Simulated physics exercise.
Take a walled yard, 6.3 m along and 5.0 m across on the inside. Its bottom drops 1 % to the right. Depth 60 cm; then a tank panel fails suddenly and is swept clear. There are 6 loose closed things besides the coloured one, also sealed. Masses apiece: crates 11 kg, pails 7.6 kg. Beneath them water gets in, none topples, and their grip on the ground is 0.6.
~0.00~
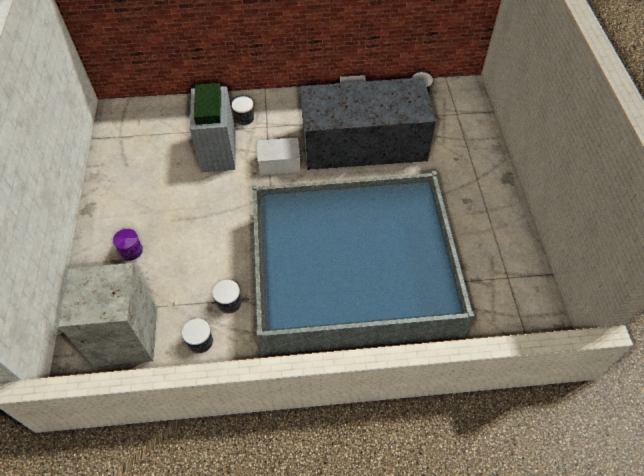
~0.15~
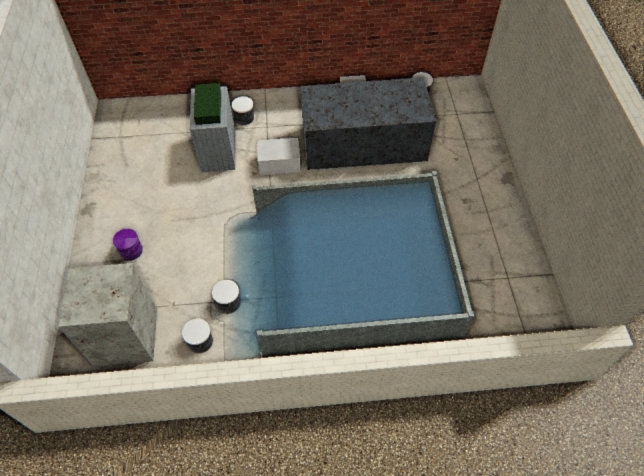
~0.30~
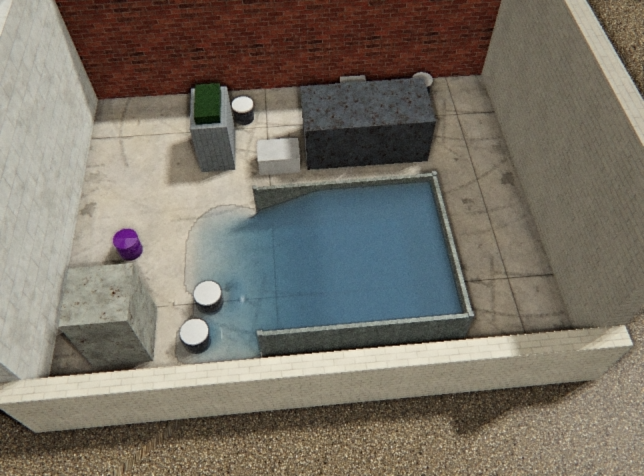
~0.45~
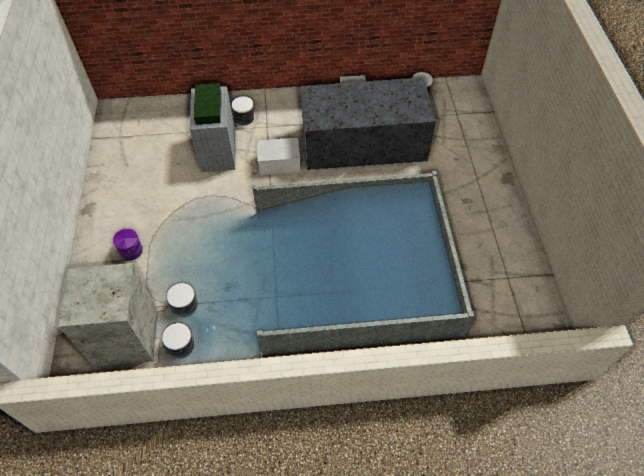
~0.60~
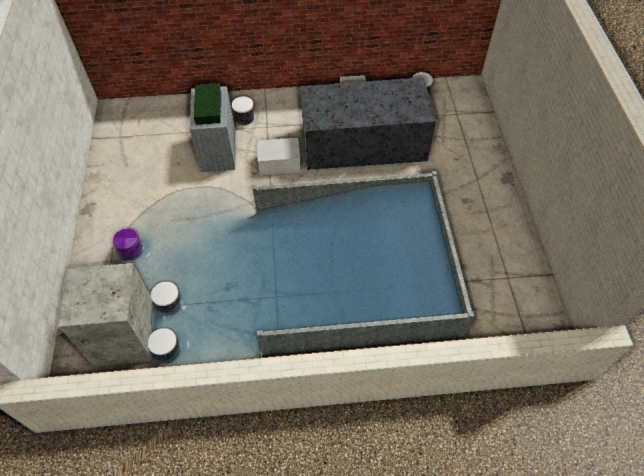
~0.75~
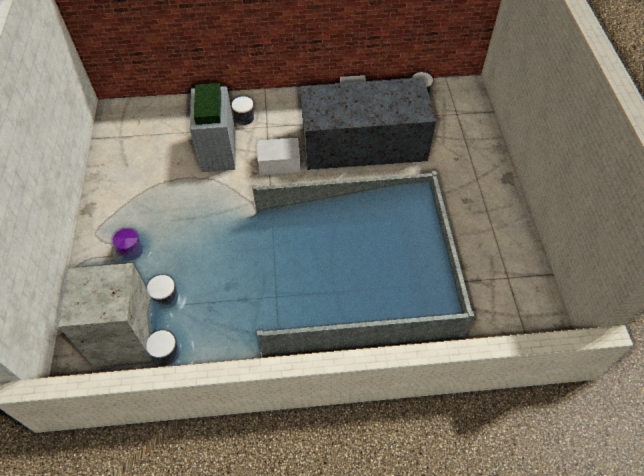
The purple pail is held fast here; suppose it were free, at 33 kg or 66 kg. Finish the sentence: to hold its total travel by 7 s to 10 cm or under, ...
To hold it there, only the higher weight suffices.
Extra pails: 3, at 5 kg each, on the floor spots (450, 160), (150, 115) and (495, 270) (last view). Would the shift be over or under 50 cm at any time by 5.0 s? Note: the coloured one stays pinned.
In turn: Less, past it, short of it.
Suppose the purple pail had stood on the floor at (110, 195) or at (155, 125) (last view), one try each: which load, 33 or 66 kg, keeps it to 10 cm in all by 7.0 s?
One by one: Heavier mass alone; lighter mass suffices.
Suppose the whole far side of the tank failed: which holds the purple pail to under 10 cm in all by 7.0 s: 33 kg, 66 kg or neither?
Under that change, the first option suffices.
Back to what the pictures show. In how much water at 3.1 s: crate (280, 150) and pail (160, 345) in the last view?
0 and 38 cm.
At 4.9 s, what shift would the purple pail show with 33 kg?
About 60 cm off its spot.
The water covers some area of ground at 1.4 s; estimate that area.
About 13 m2.
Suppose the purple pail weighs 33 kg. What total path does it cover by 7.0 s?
About 60 cm altogether.
After 1.4 s the purple pail would be 10 cm from its start with 33 kg and 0 cm from its start with 66 kg; 17 cm of water round it then.
After 3.1 s the purple pail would be 56 cm from its start with 33 kg and 0 cm from its start with 66 kg; 21 cm of water round it then.
After 4.9 s the purple pail would be 58 cm from its start with 33 kg and 0 cm from its start with 66 kg; 9 cm of water round it then.
After 7.0 s the purple pail would be 58 cm from its start with 33 kg and 0 cm from its start with 66 kg; 10 cm of water round it then.
